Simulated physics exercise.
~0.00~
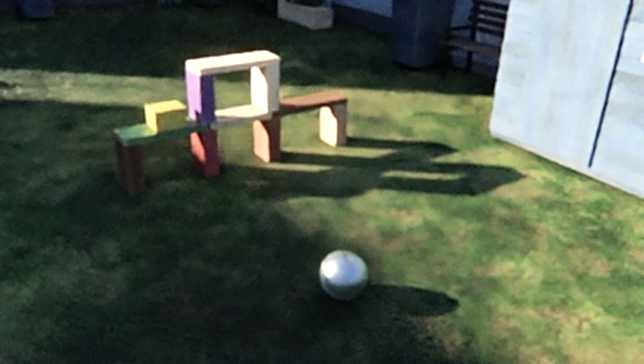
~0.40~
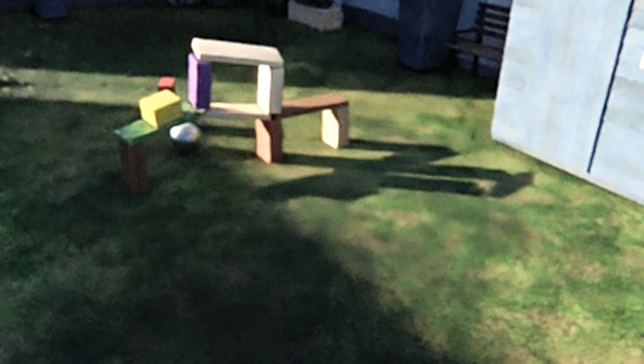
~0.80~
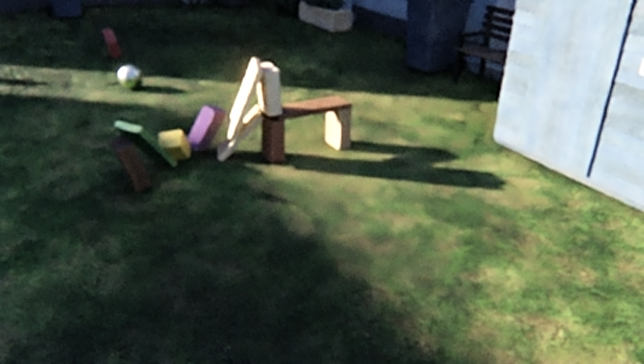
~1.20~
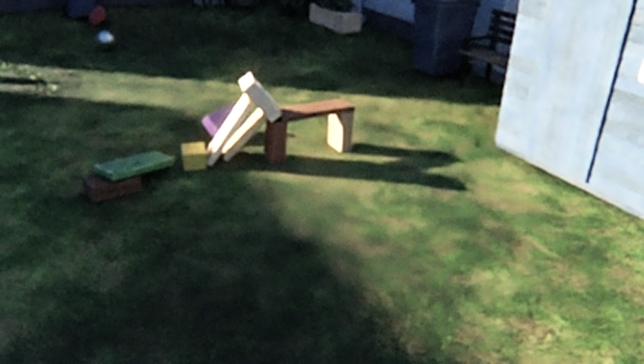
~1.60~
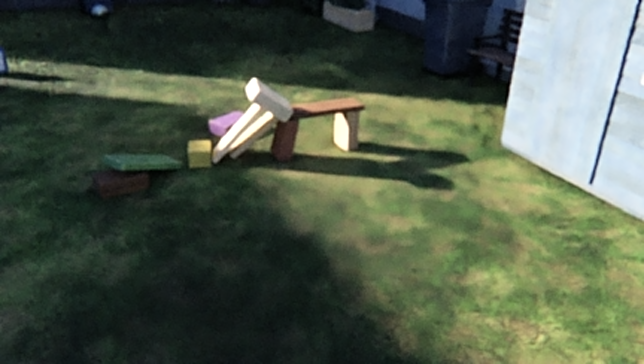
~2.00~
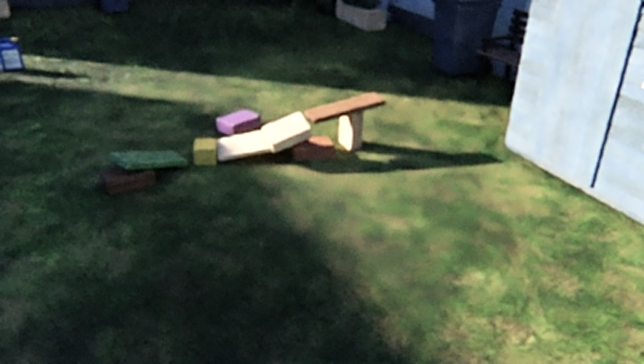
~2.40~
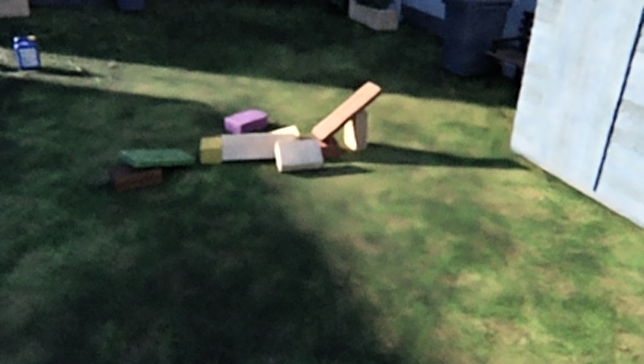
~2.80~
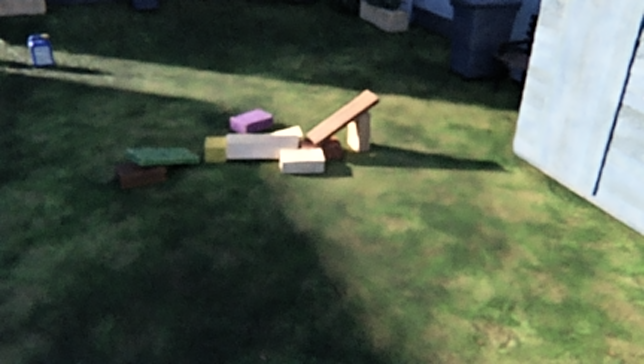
At first, a two-storey structure of loose posts and planks stands on a shaded lawn, with a yellow block on its green plank, as a shiny ball approaches along the grass. The ball knocks out the red post beneath the middle and carries on towards the back. The green plank tips down, the yellow block slides off, and the purple post topples as the pale upper pieces fold into a leaning heap. Then that heap slumps flat, and the brown plank on the right tilts. At the end, the green plank lies low on the left, the purple post rests on the grass, and the brown plank slants against a pale post that still stands.
